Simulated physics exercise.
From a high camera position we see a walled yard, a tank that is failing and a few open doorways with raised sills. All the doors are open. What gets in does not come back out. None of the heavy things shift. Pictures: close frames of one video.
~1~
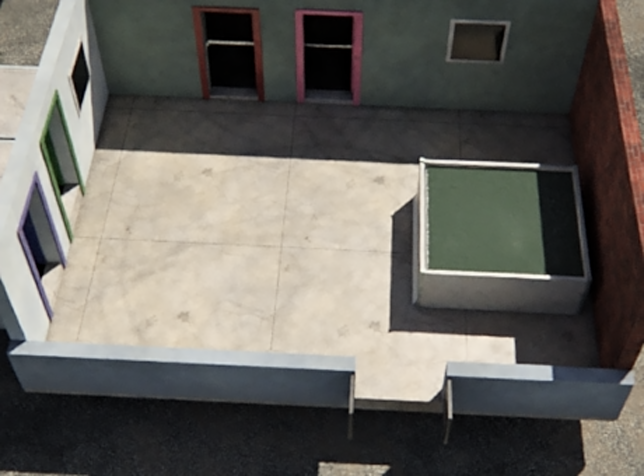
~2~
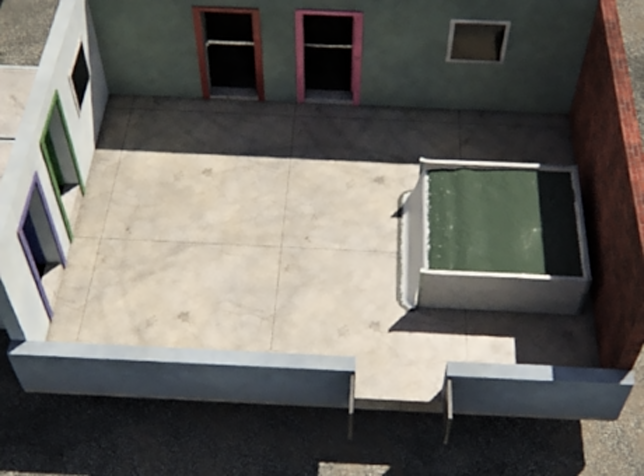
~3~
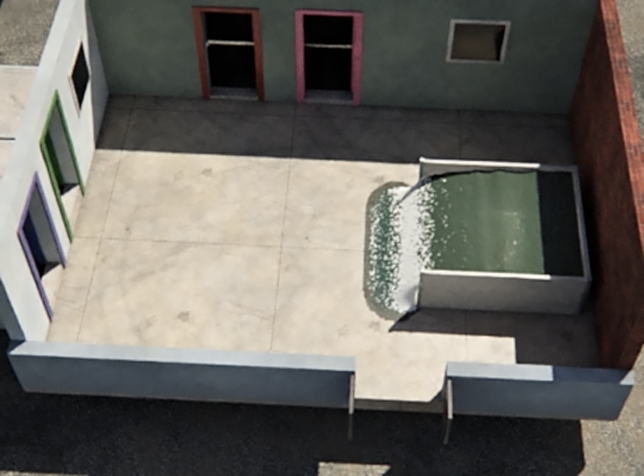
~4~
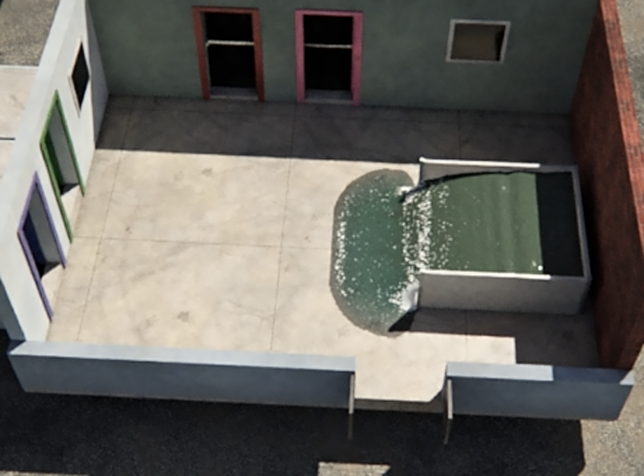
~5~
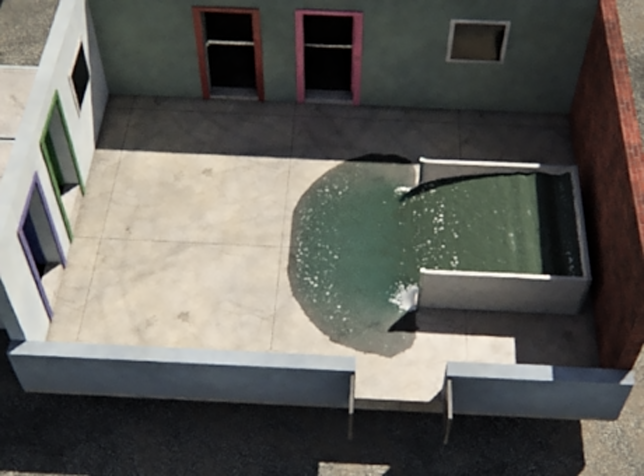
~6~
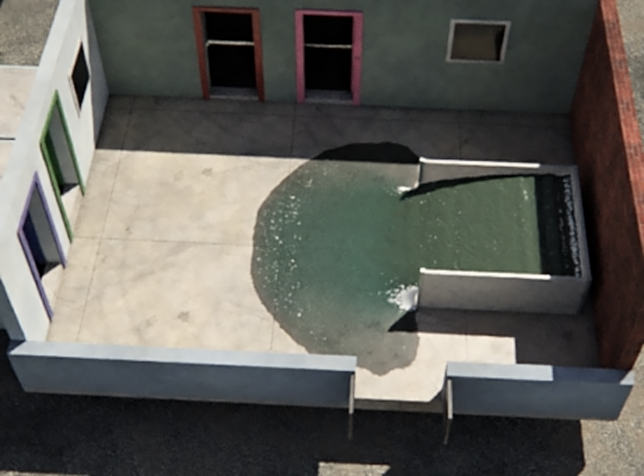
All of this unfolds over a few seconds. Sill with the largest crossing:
Blue.
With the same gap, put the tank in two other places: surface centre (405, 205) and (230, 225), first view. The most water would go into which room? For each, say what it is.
First the one in blue, then the door marked blue.
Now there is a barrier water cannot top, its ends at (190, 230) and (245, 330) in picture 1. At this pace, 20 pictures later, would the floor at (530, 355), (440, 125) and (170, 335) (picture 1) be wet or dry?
Going through them in order, I get high and dry, high and dry and inundated.
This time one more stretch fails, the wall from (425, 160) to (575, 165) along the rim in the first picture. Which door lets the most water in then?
Most of it gets in at the pink door.
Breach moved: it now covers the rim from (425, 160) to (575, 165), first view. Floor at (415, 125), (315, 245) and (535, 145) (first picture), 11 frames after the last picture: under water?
Point by point, in the order asked: Waterlogged, bare, waterlogged.
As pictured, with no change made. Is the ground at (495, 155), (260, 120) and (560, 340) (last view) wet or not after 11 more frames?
Spared, swamped, spared.
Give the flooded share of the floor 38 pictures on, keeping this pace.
I'd say 70 per cent.
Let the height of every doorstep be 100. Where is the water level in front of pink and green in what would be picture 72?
50 and 20 %, in that order.
A moment on, water covers 55 % of the floor; red door not reached, blue door not reached, green door not reached, pink door not reached.
Next, water covers 70 % of the floor; red door wet at the sill, nothing in, blue door a trickle in, green door wet at the sill, nothing in, pink door wet at the sill, nothing in.
Then, water covers 70 % of the floor; red door a trickle in, blue door a lot in, green door wet at the sill, nothing in, pink door wet at the sill, nothing in.
Later, water covers 70 % of the floor; red door some in, blue door a lot in, green door wet at the sill, nothing in, pink door wet at the sill, nothing in.
In the end, water covers 100 % of the floor; red door a lot in, blue door a lot in, green door wet at the sill, nothing in, pink door wet at the sill, nothing in; the blue door has let in the most.
